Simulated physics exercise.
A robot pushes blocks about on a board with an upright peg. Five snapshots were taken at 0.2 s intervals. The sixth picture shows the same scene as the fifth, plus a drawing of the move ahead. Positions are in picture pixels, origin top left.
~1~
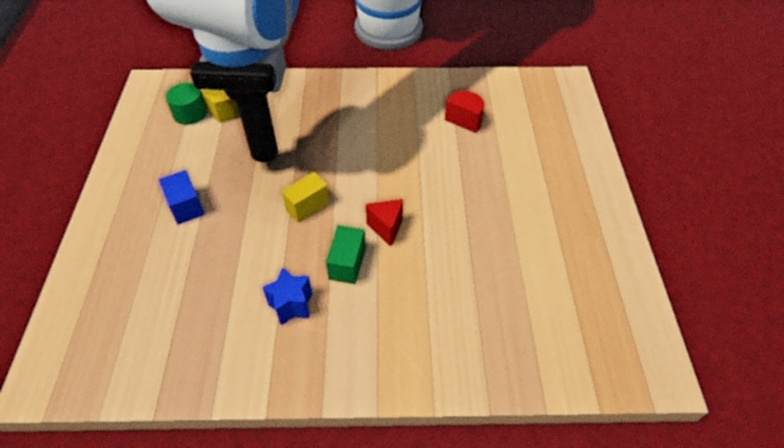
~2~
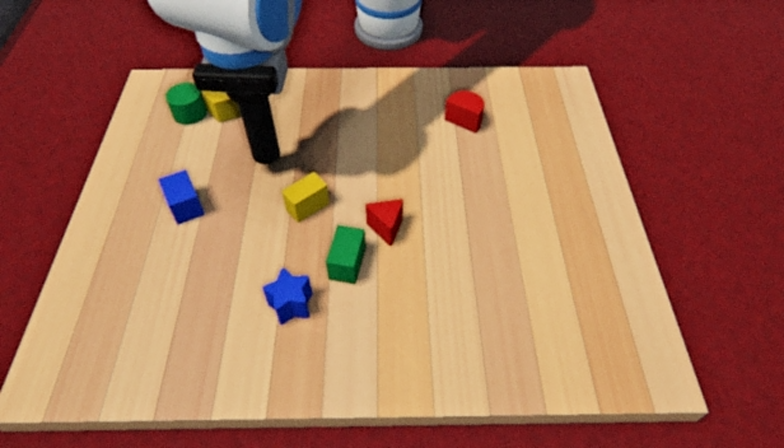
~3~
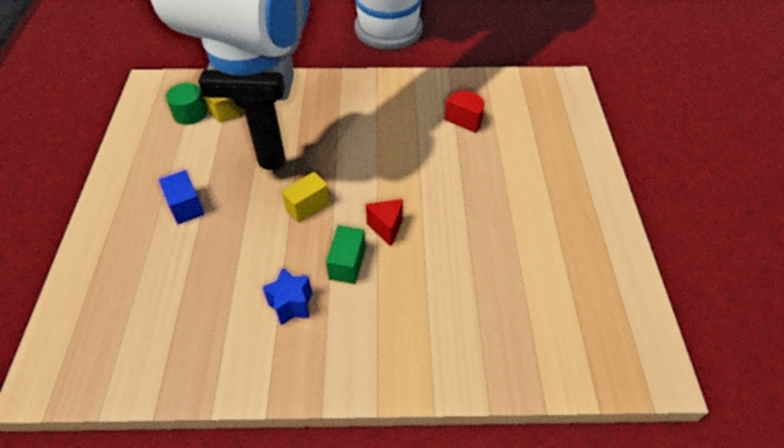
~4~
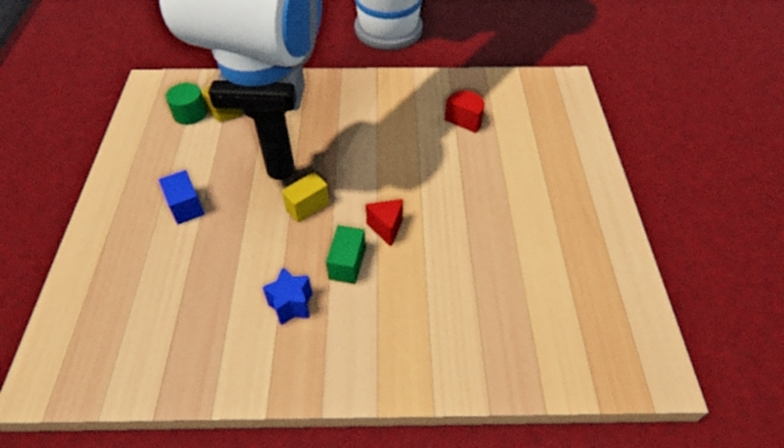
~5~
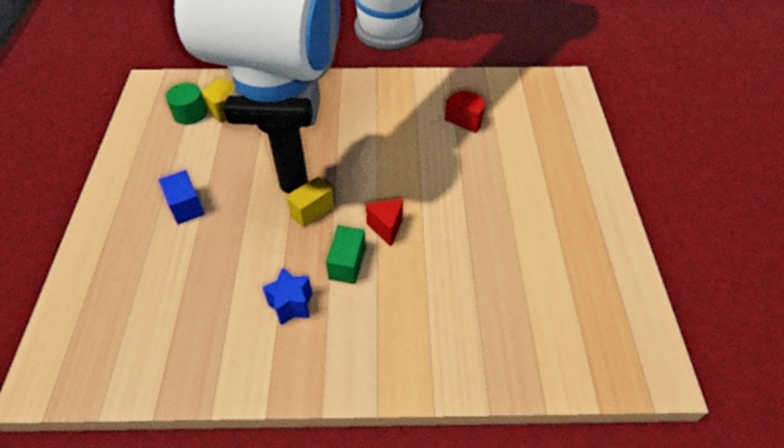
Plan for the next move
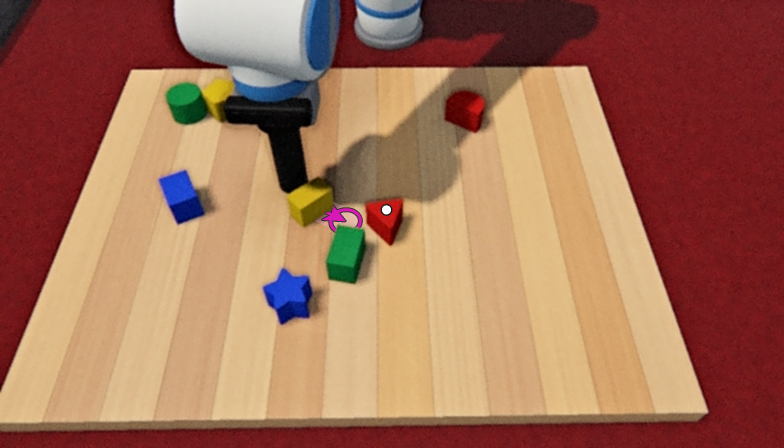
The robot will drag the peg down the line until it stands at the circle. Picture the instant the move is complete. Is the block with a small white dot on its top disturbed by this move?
That block is going to be left alone.
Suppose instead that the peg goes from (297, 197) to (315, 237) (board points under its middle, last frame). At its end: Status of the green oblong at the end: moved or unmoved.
At the moment the path ends, the green oblong no longer stands where it did.
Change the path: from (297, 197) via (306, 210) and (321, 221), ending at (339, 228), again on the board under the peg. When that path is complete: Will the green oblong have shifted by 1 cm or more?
Yes.
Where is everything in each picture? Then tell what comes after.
In the first picture, peg's lower end (265, 153); yellow oblong (304, 187); green oblong (346, 245); red three-sided block (386, 210).
In the second picture, peg (266, 155); blocks still.
In the third picture, peg (272, 160); blocks still.
In the fourth picture, peg (281, 170); blocks still.
In the fifth picture, peg (294, 184); yellow oblong (309, 192); green oblong (346, 245); red three-sided block (386, 210).
Drawn move, straight from (297, 197) to (346, 221); the dot is on the red three-sided block.
On the path given first. Halfway along, peg (319, 197); yellow oblong (332, 208), turned 15° clockwise.
At the end, peg (344, 209); yellow oblong (353, 224), turned 40° clockwise; green oblong (351, 256); red three-sided block still.
